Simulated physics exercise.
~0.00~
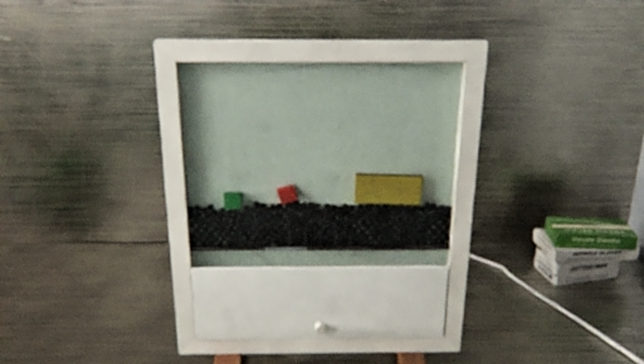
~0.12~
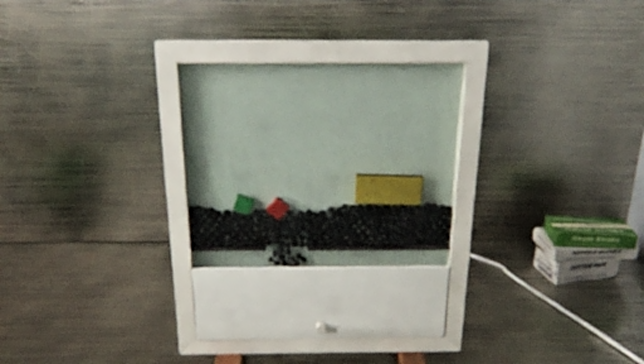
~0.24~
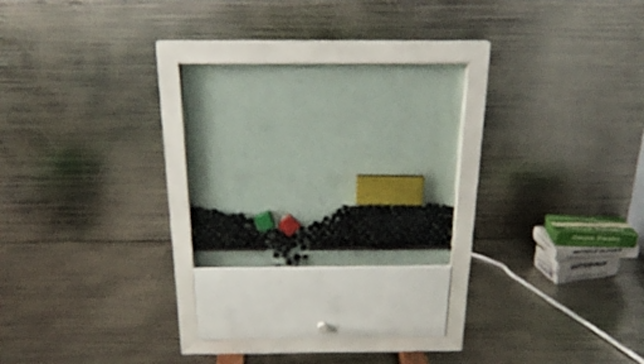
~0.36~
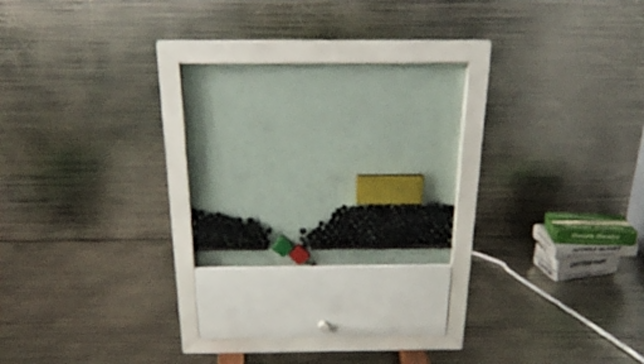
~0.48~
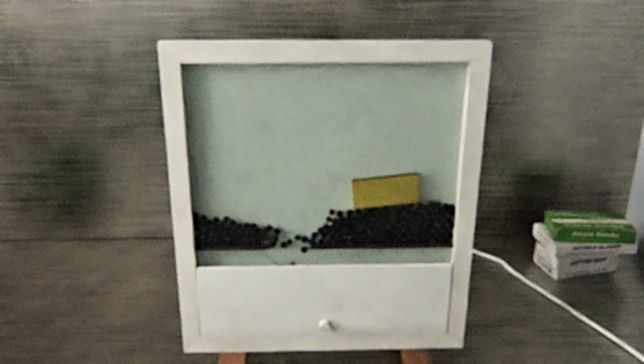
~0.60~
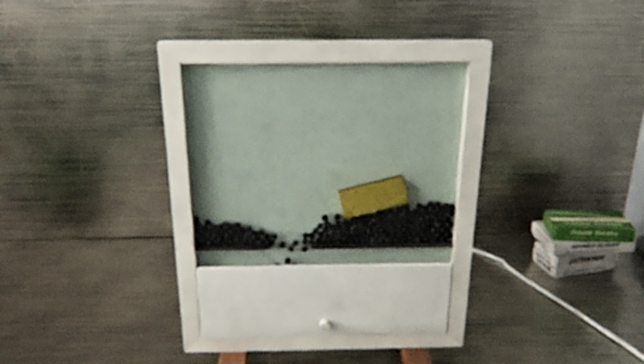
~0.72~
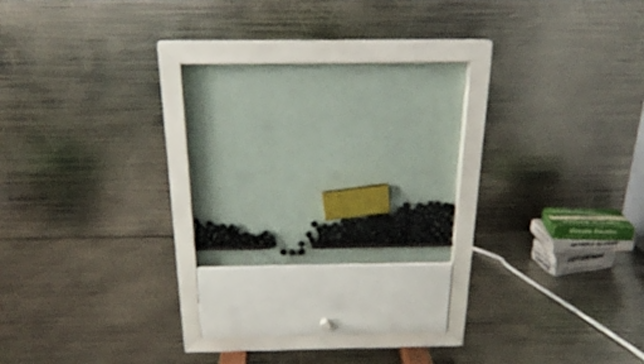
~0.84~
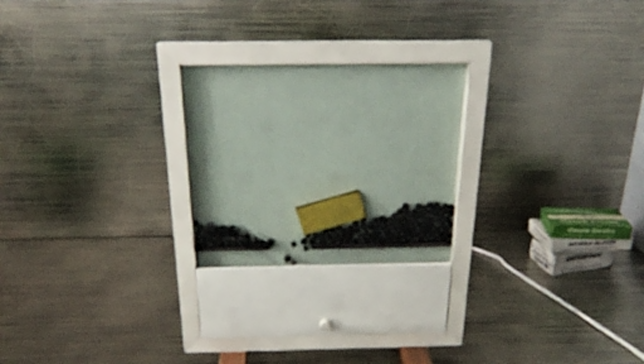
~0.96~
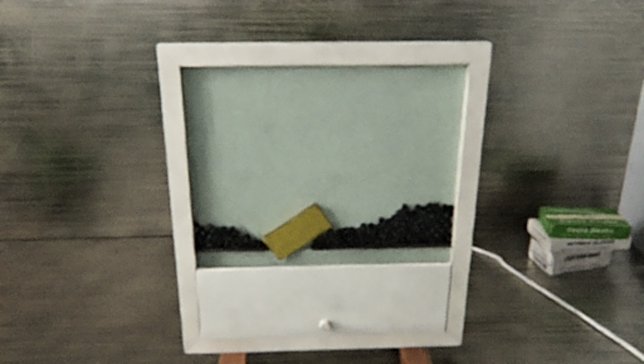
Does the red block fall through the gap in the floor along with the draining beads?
Yes, the red block sinks into the hollow in the beads, drops through the gap and goes out of sight.
We see a white framed case of black beads with green, red and yellow blocks on top. Beads drain through a gap, the green and red blocks sink and drop out of sight, and the yellow block slides left, ending tilted over the gap.
